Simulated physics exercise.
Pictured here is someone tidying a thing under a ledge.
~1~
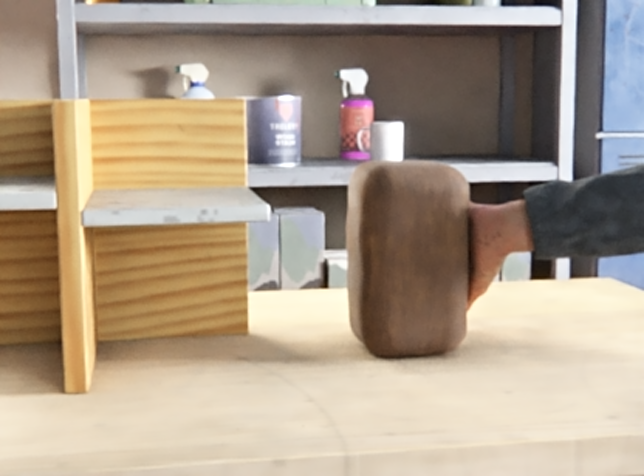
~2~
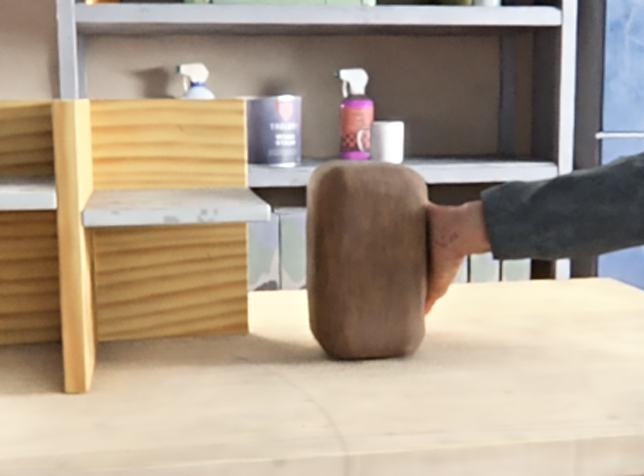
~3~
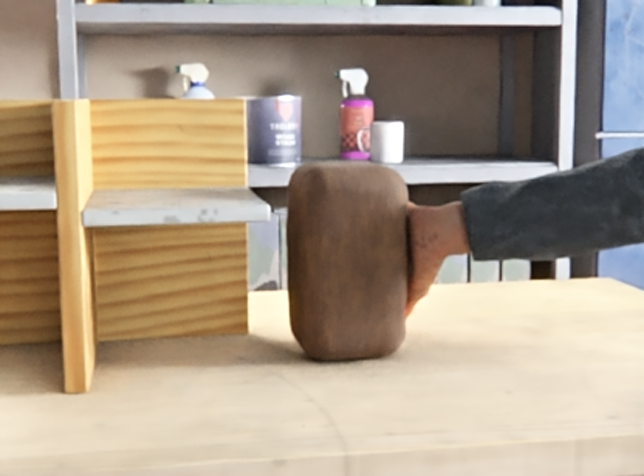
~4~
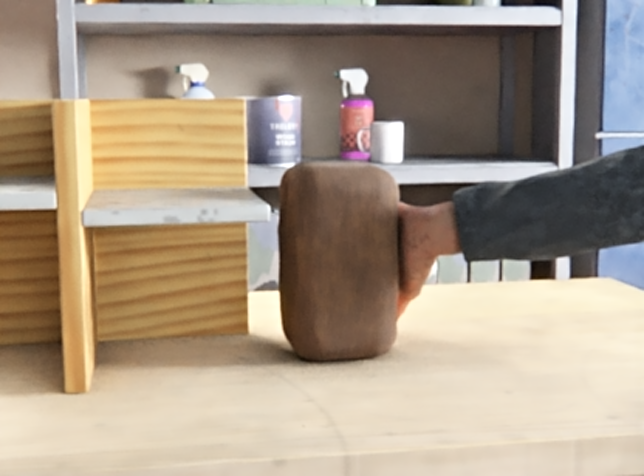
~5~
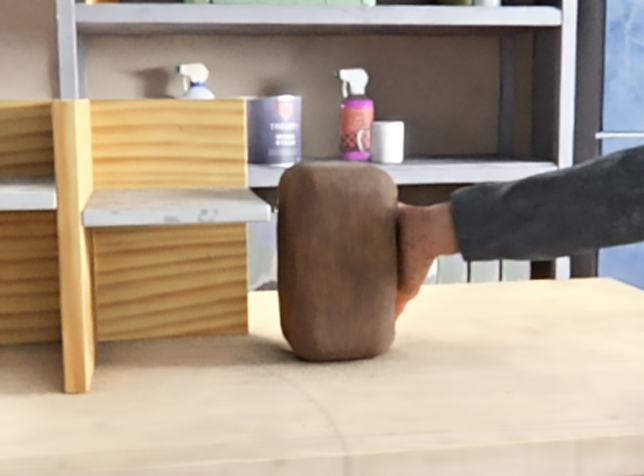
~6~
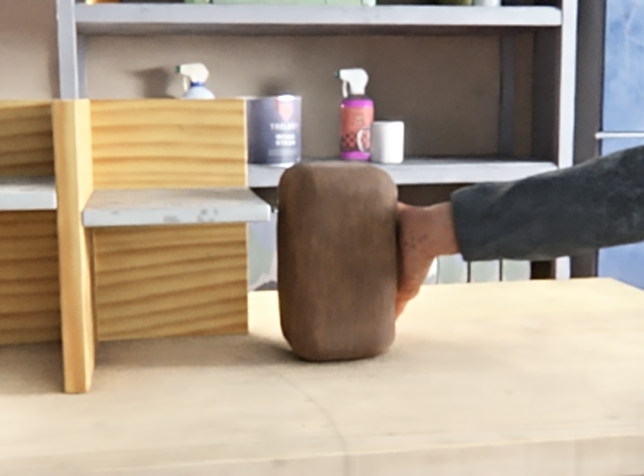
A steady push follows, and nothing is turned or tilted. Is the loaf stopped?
Yes, it is stopped.
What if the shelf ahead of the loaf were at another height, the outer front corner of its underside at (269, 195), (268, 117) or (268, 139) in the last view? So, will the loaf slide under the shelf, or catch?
The loaf gets stuck; gets in; goes under.
Then, 0.96 s later than the last frame, loaf stopped at the opening near (314, 260).
When it is over, the loaf is too tall, near (314, 261).
